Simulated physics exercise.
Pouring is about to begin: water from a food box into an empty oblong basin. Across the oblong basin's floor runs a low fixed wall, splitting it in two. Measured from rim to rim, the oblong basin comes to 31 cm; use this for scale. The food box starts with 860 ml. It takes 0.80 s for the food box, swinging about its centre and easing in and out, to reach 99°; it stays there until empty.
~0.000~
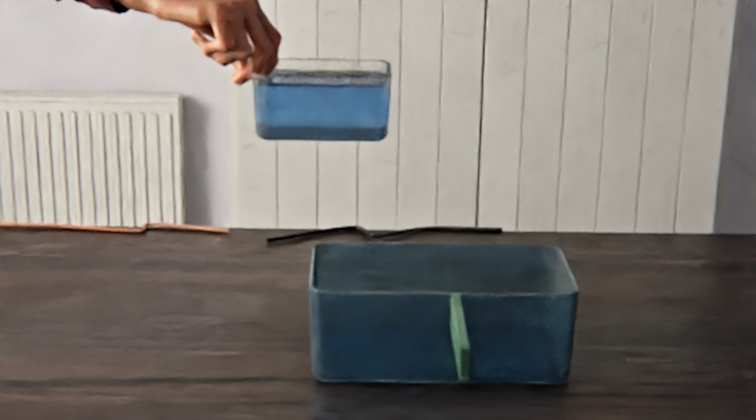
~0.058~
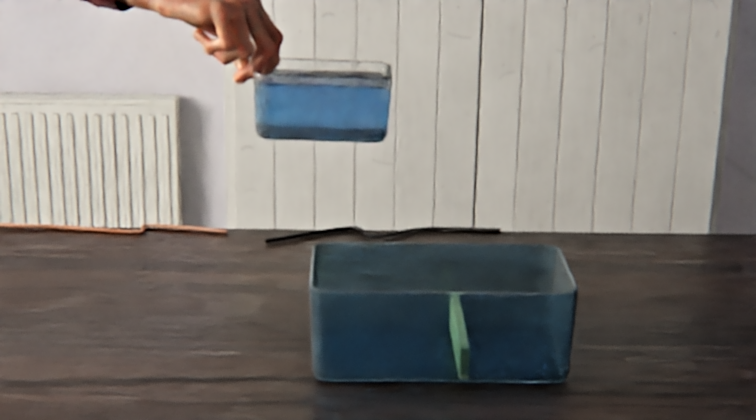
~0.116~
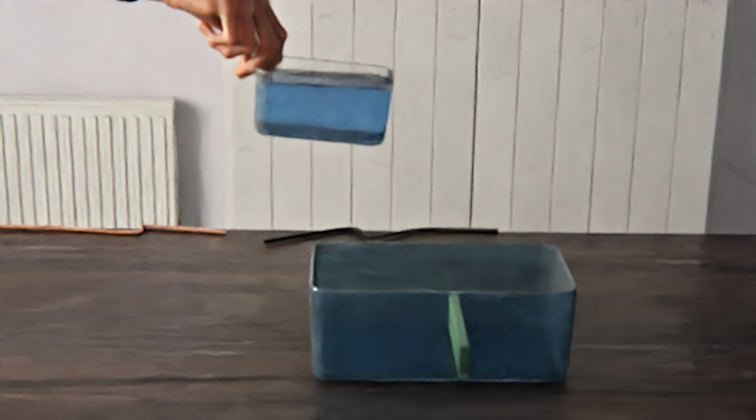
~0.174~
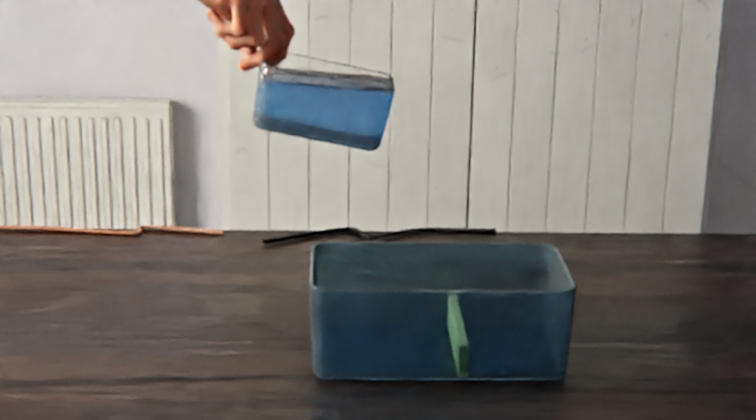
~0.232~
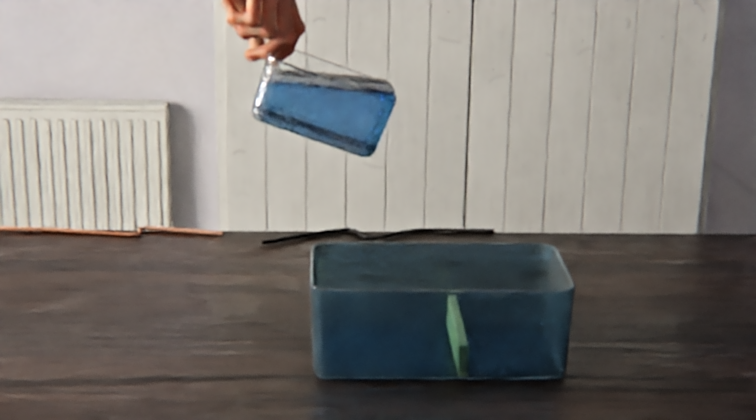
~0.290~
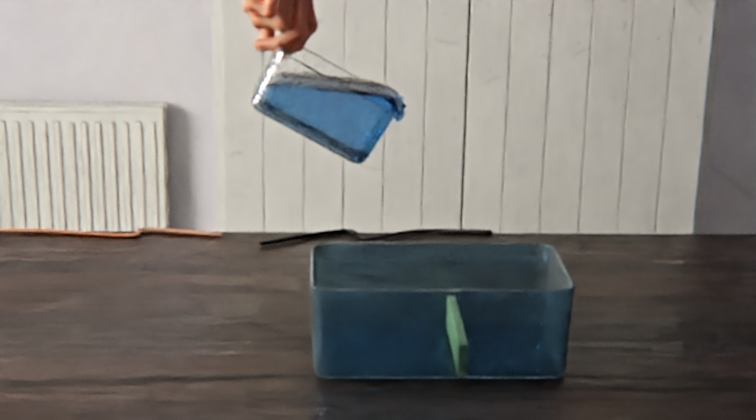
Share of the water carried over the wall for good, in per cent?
Near 46 per cent.
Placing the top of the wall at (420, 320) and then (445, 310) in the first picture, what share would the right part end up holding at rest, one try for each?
First try about 70 %, second try about 60 %.
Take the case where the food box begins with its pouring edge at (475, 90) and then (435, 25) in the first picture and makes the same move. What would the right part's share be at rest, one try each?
75 in a hundred, followed by 65 in a hundred.
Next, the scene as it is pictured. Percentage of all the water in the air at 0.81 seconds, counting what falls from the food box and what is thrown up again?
Close to 8 per cent.
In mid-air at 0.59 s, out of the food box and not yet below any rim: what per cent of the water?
My guess is roughly 52 %.
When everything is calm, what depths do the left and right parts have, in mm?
The left side settles near 16 mm and the right side near 20 mm.
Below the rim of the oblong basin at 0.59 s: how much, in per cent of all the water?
The basin holds roughly 22 in a hundred parts at that moment.
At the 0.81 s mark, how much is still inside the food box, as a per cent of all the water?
I reckon near 7 per cent still sits there.
Then, 0.59 s in, the tilt is 84° and 24 per cent is still to pour, 6 is left of the wall and 17 right of it.
Then, 0.81 s in, the tilt is 99° and 7 per cent is still to pour, 35 is left of the wall and 48 right of it.
Then, 1.05 s in, the tilt is 99° and 1 per cent is still to pour, 46 is left of the wall and 46 right of it.
Then, 1.30 s in, the tilt is 99° and 0 per cent is still to pour, 49 is left of the wall and 46 right of it.
Finally, 49 per cent lies left of the wall, 46 right of it and 5 outside.
